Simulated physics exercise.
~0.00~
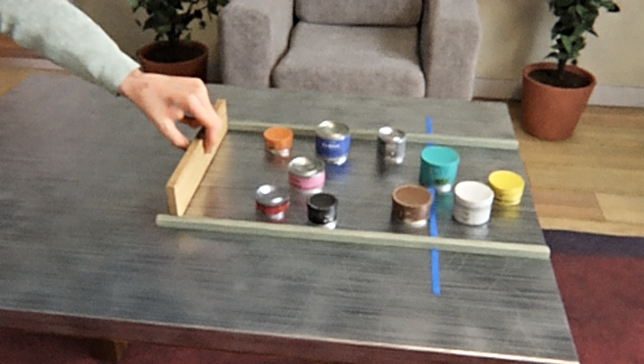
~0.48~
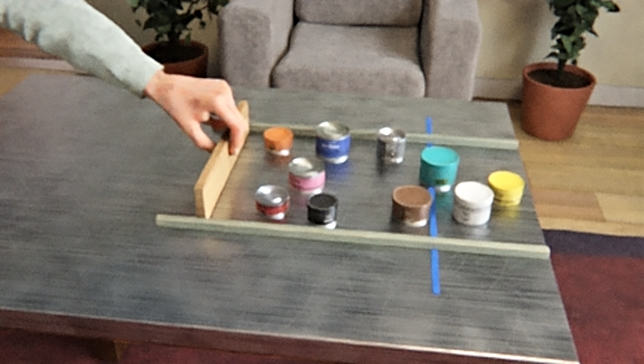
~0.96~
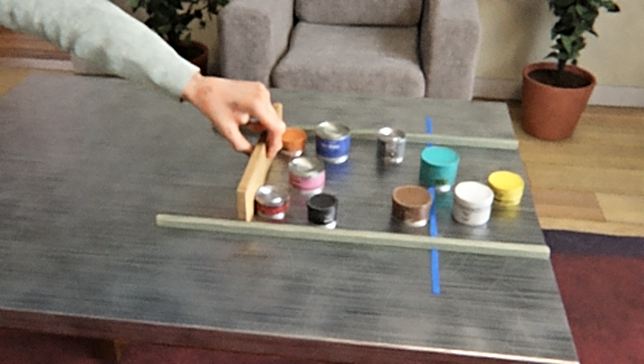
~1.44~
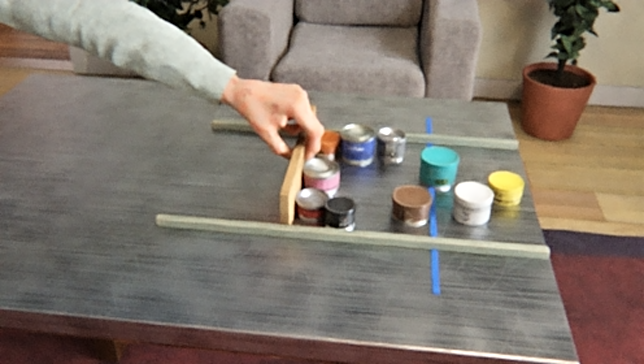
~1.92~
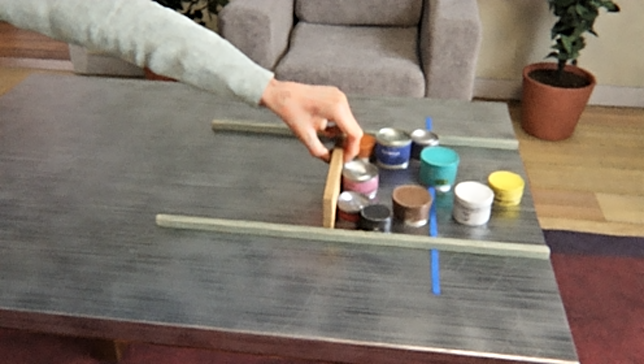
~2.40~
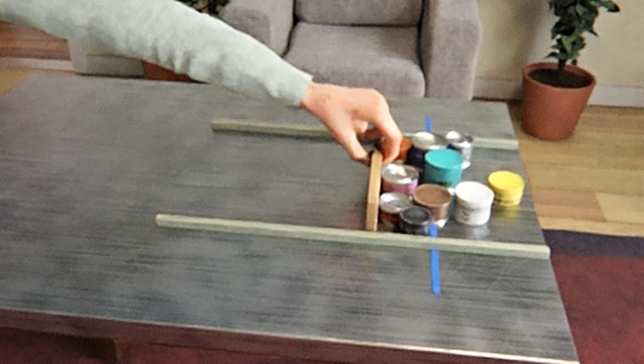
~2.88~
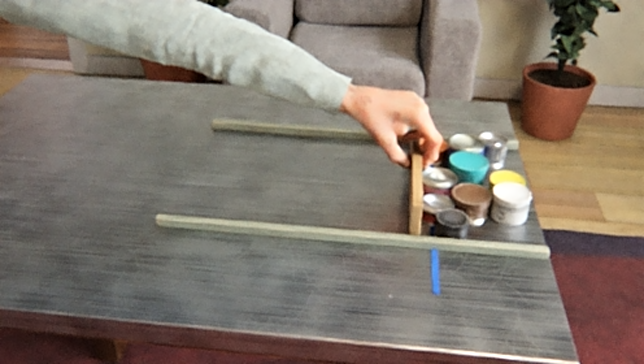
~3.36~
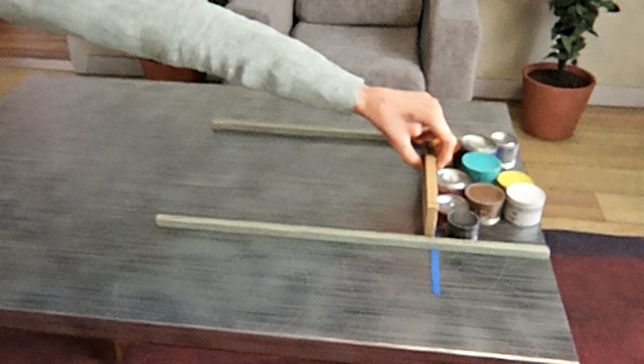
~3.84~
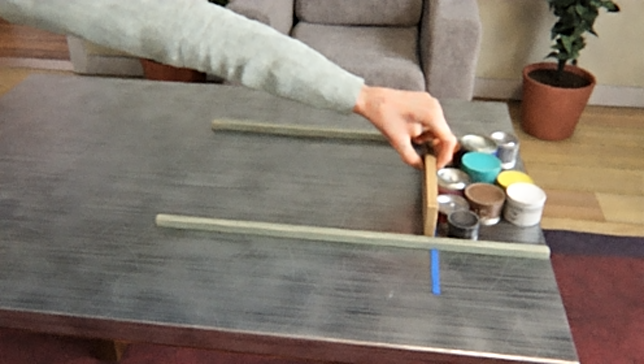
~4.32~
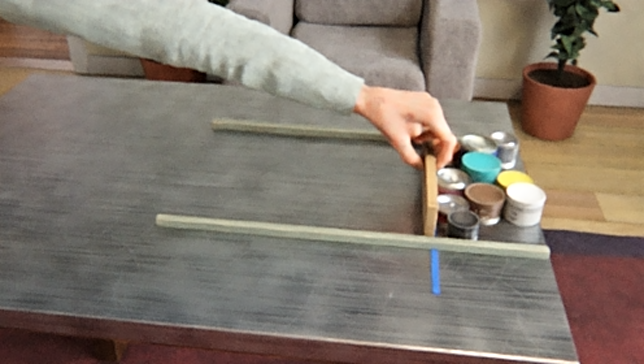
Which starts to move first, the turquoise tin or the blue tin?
The blue tin starts to move first, while the turquoise tin is still standing in its place. The turquoise tin only gets going later, as the board comes closer to the table's end.
A hand slides a board right, bunching small pots near the table's end, where all stay on.
